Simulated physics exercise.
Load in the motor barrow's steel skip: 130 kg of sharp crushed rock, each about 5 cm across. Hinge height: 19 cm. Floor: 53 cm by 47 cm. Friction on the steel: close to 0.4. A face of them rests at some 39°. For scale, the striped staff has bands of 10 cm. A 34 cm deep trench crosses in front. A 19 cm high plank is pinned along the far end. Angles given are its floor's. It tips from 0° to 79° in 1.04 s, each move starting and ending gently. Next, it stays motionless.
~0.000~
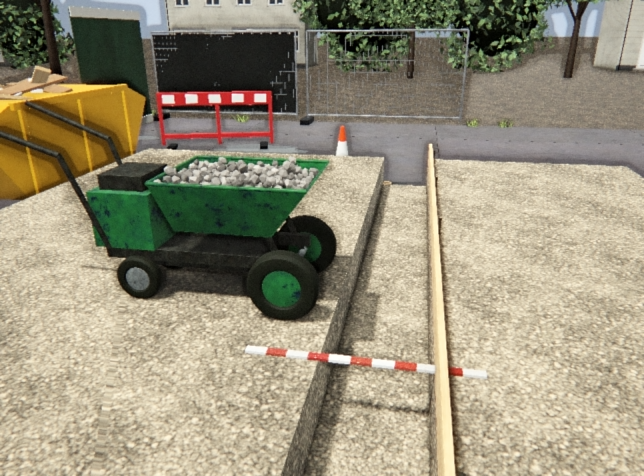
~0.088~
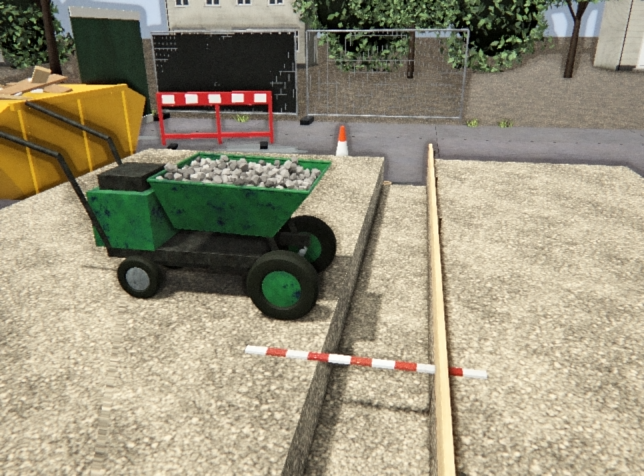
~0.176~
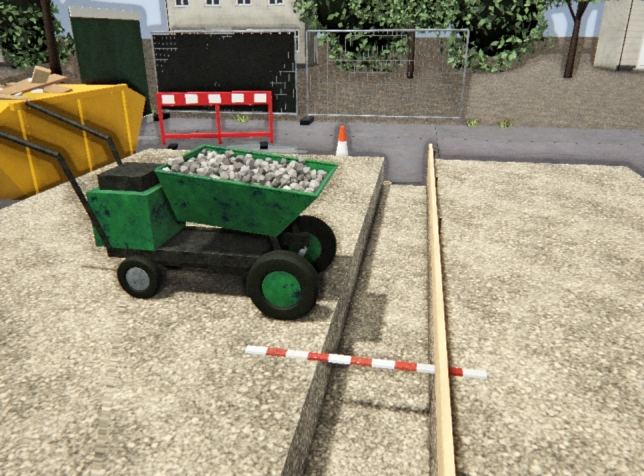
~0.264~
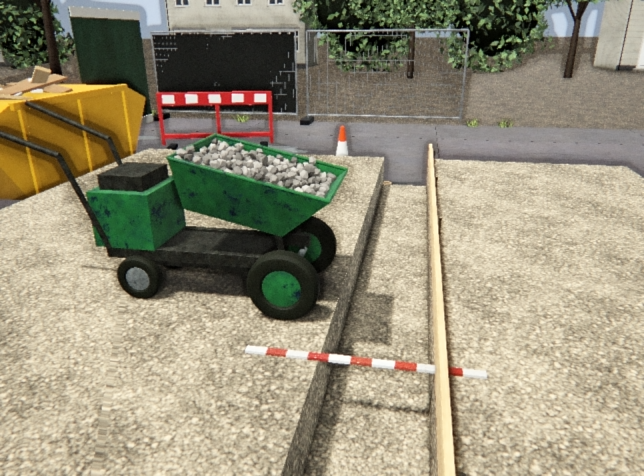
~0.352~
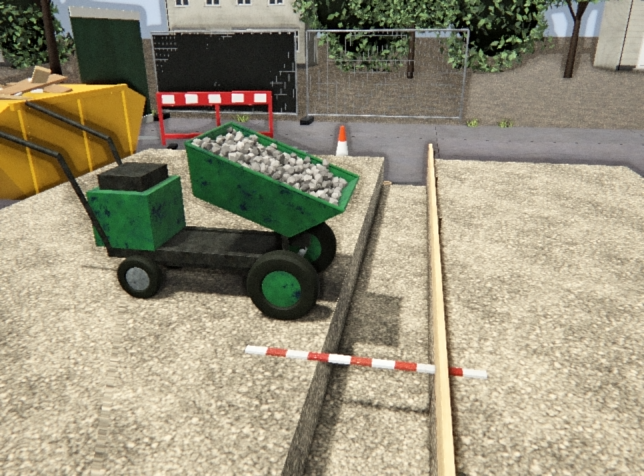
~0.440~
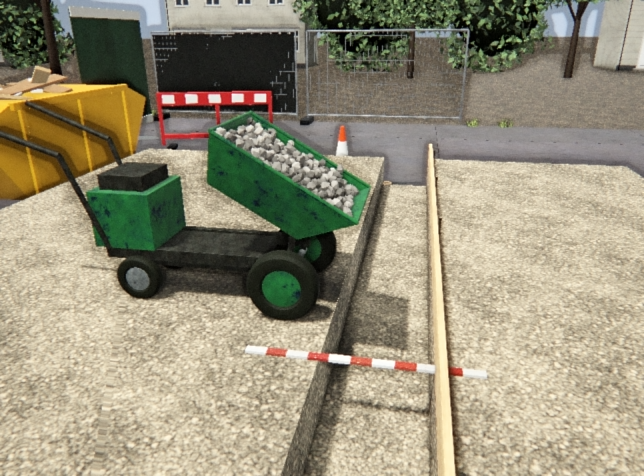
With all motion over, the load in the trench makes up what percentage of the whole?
It makes up about 91 percent of the whole load.
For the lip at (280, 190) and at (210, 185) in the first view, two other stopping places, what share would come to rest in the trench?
Near 100 and near 75 percent.
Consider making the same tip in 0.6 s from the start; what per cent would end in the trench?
With that change, it comes to around 65 per cent.
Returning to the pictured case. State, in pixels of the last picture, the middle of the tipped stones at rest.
About (404, 344).
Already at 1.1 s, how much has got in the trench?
Some 45 per cent of the load by that point.
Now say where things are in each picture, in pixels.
In the first frame, the skip is at 0°, its lip at (306, 192); the top of the load is at (242, 166).
In the second frame, the skip is at 2°, its lip at (309, 193); the top of the load is at (232, 165); the stones move at 0.3 m/s on average.
In the third frame, the skip is at 6°, its lip at (318, 196); the top of the load is at (218, 158); the stones move at 0.6 m/s on average.
In the fourth frame, the skip is at 13°, its lip at (330, 202); the top of the load is at (222, 148); the stones move at 0.8 m/s on average.
The fifth frame shows lip at (344, 211), floor tilted 21°, highest stones at (232, 138); the stones move at 1.0 m/s on average.
In the sixth frame, the skip is at 30°, its lip at (358, 223); the top of the load is at (249, 128); the stones move at 1.1 m/s on average.
After 0.8 s the floor is at 67°; 99 % in the skip, 1 % in the trench; the foremost stones are at (404, 263).
After 1.1 s the floor is at 79°; 49 % in the skip, 44 % in the trench, 7 % past the trench; the foremost stones are at (503, 303).
After 1.5 s the floor is at 79°; 13 % in the skip, 79 % in the trench, 9 % past the trench; the foremost stones are at (599, 327).
After 3.4 s the floor is at 79°; 0 % in the skip, 91 % in the trench, 9 % past the trench; the foremost stones are at (626, 331).
